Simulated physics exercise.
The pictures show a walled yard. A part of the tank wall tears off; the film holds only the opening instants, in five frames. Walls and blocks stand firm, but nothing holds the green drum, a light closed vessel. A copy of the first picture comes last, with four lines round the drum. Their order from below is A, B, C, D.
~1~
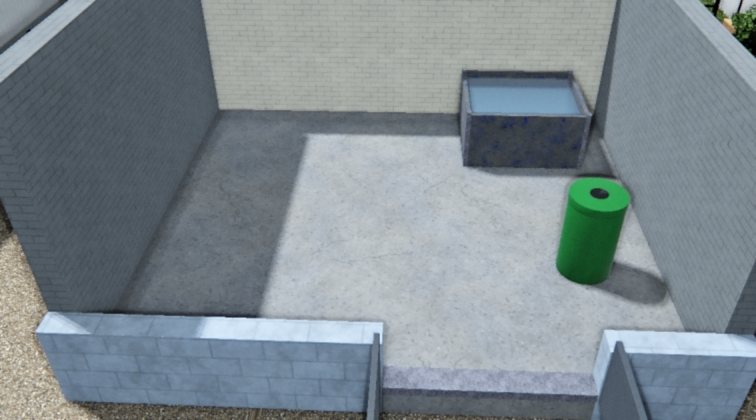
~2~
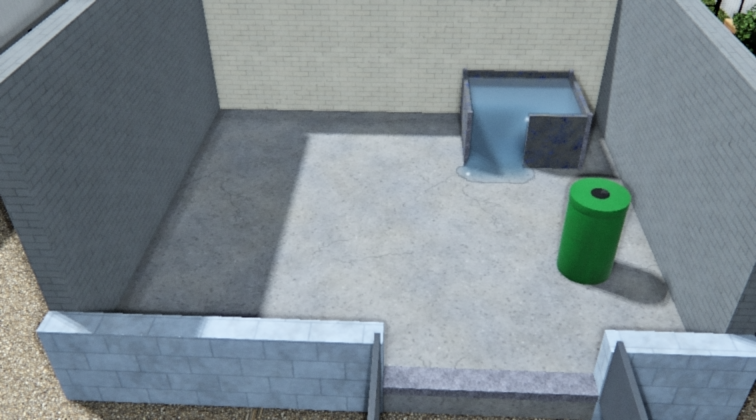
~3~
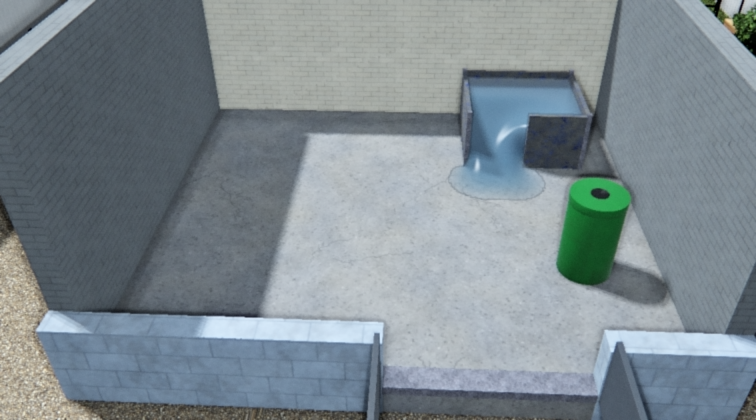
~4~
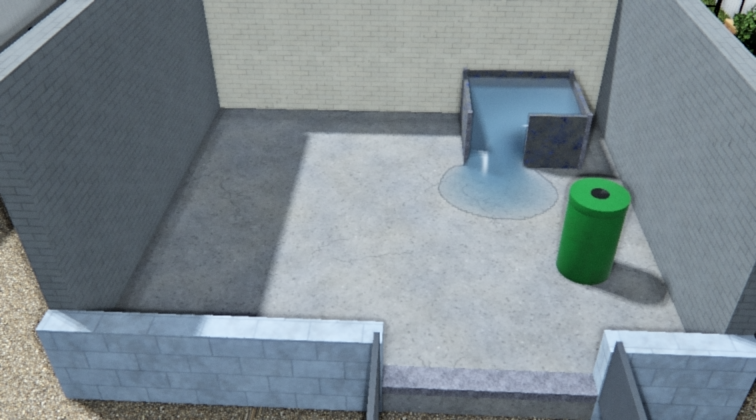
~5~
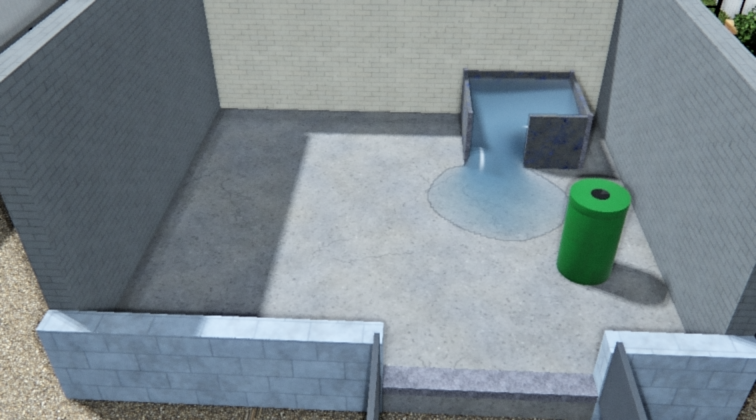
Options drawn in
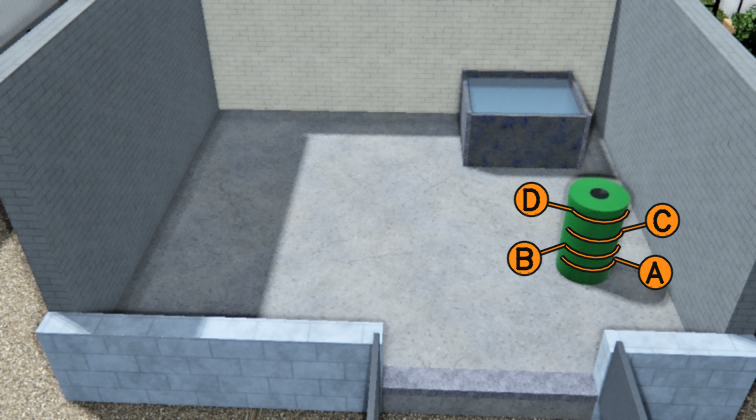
In this clip, a full tank of water stands near a green drum in a walled yard; water pours through an opening in the tank's front and spreads across the ground in a widening puddle, while the drum stays still.
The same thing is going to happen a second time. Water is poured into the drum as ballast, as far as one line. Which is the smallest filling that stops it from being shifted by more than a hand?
It is A.
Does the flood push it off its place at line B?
No.
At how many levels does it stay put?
All of them.
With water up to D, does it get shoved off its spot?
No.
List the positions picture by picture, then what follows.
Lid of the green drum at (599, 194); tank full, its middle at (522, 98); open gate at (492, 330).
Water covers 1 % of the ground and is seen nearest the drum at (513, 174).
Water covers 3 % of the ground and is seen nearest the drum at (516, 194).
Water covers 5 % of the ground and is seen nearest the drum at (540, 208).
Lid of the green drum at (600, 195); water covers 8 % of the ground and is seen nearest the drum at (529, 231).
On the marked copy, A at (592, 270); B at (595, 257); C at (599, 241); D at (603, 222); from the bottom up A, B, C, D.
If A is chosen, it does not move.
If B is chosen, it does not move.
If C is chosen, it does not move.
If D is chosen, it does not move.
